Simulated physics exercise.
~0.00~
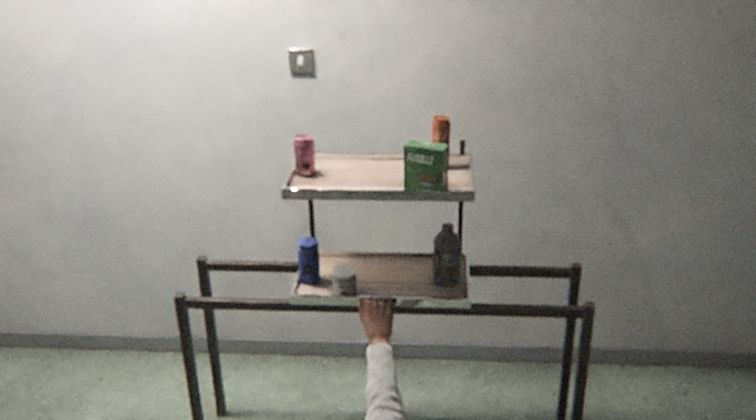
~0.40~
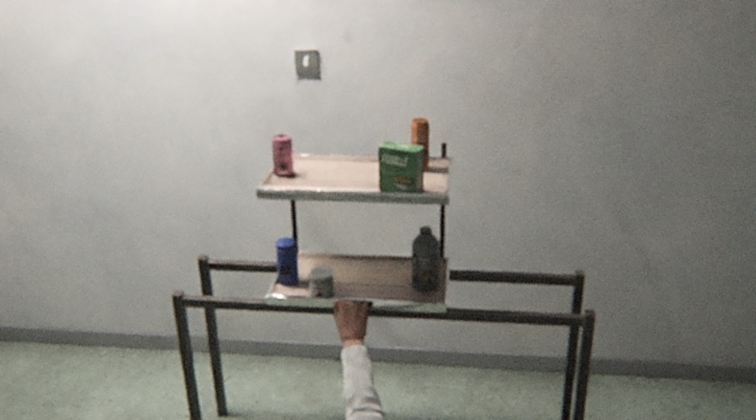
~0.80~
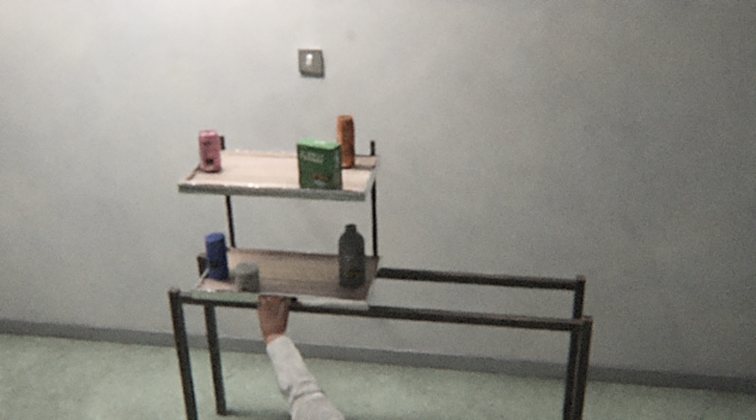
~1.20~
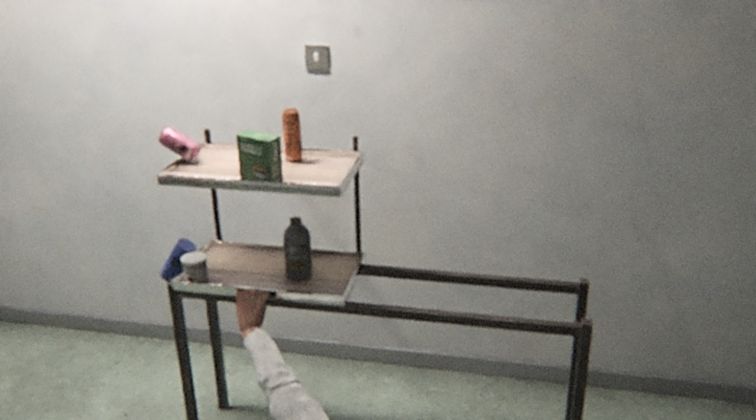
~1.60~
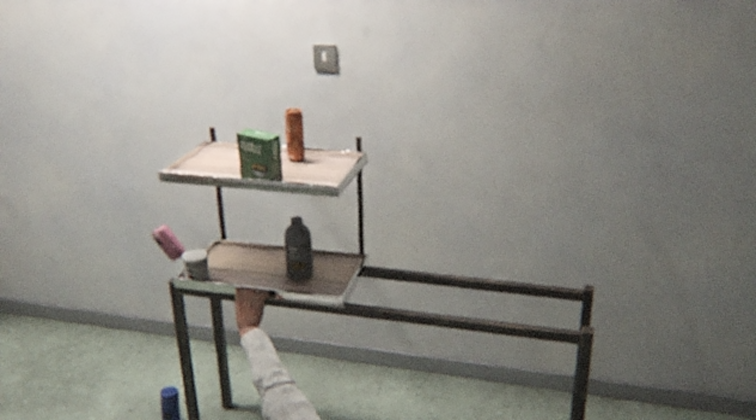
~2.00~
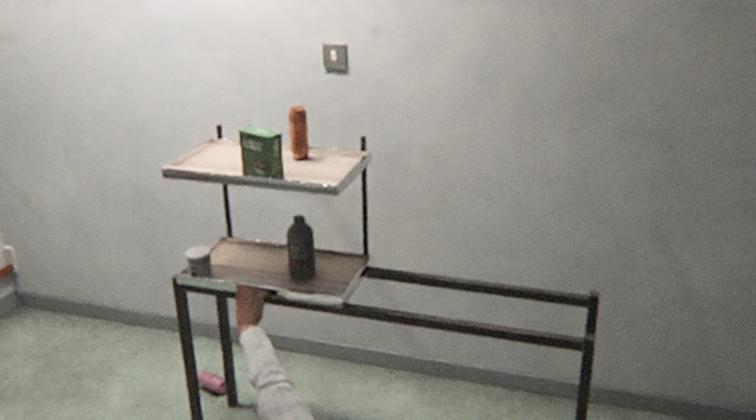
A hand in a pale sleeve slides a two-tier wooden tray leftward along a dark metal frame standing before a grey wall with a switch, seen from the front. The upper shelf holds a pink can at left, with a green packet and an orange can at right; below are a blue jar, a small pale tin and a dark grey bottle. The tray picks up speed and halts abruptly at the left end. The pink can and blue jar tip over the left edge and drop to the floor. The pink can ends lying on its side beneath the frame, the jar out of sight, while the packet, orange can, tin and bottle remain upright.
